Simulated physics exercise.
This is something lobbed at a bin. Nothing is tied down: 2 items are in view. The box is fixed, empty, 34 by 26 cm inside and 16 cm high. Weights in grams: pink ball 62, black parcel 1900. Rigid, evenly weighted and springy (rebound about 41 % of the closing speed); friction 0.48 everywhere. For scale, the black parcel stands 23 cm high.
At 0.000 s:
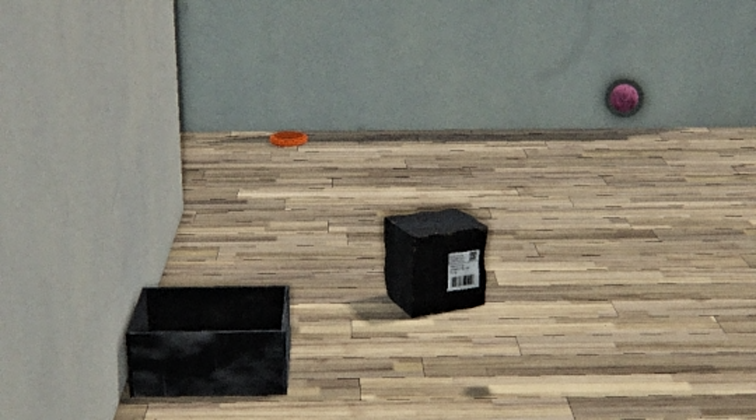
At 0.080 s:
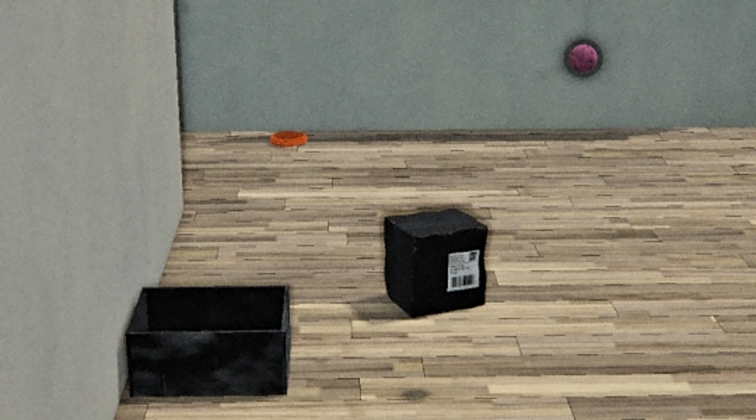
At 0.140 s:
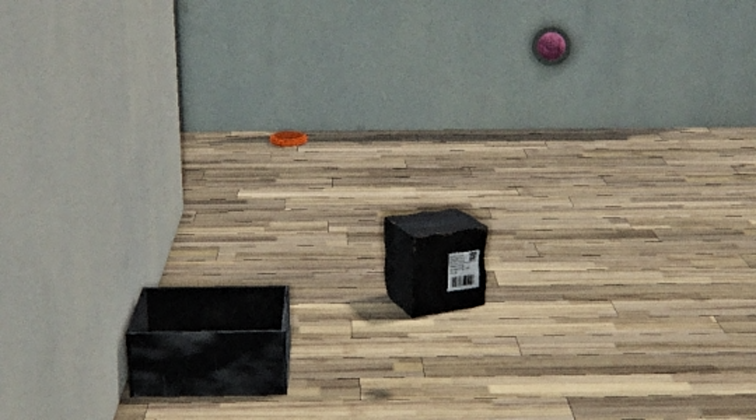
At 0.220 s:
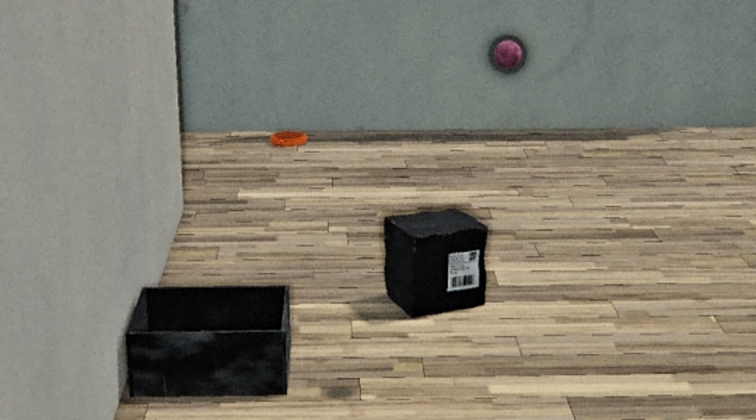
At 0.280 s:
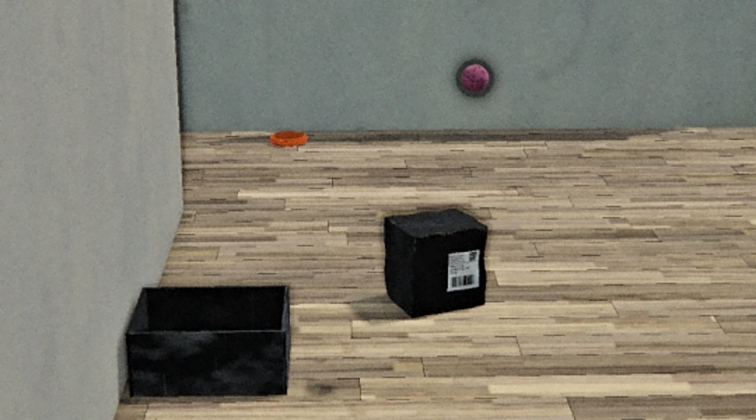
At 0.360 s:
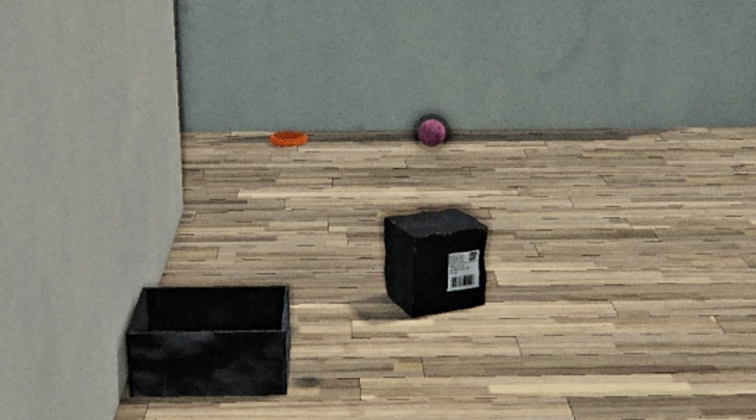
A pale wall fills the left side of a room with light wood-plank flooring and a grey-green back wall, seen from a fixed, slightly raised viewpoint. An open black bin sits at the lower left, a black parcel with a white label stands near the centre, and an orange ring-like object lies by the back wall. A pink ball moves leftward through the air, rising slightly, then curving downward.
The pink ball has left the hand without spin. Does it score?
In the end the ball comes to rest outside.
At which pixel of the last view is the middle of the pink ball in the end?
At about (368, 337).
After 0.56 s, ball outside, 29 cm from the box's middle; pink ball near (332, 341).
After 0.86 s, as before.
At rest (2.5 s), ball outside, 39 cm from the box's middle; black parcel in place, give or take 10 cm. Seen from the same camera at the end, pink ball near (369, 337).
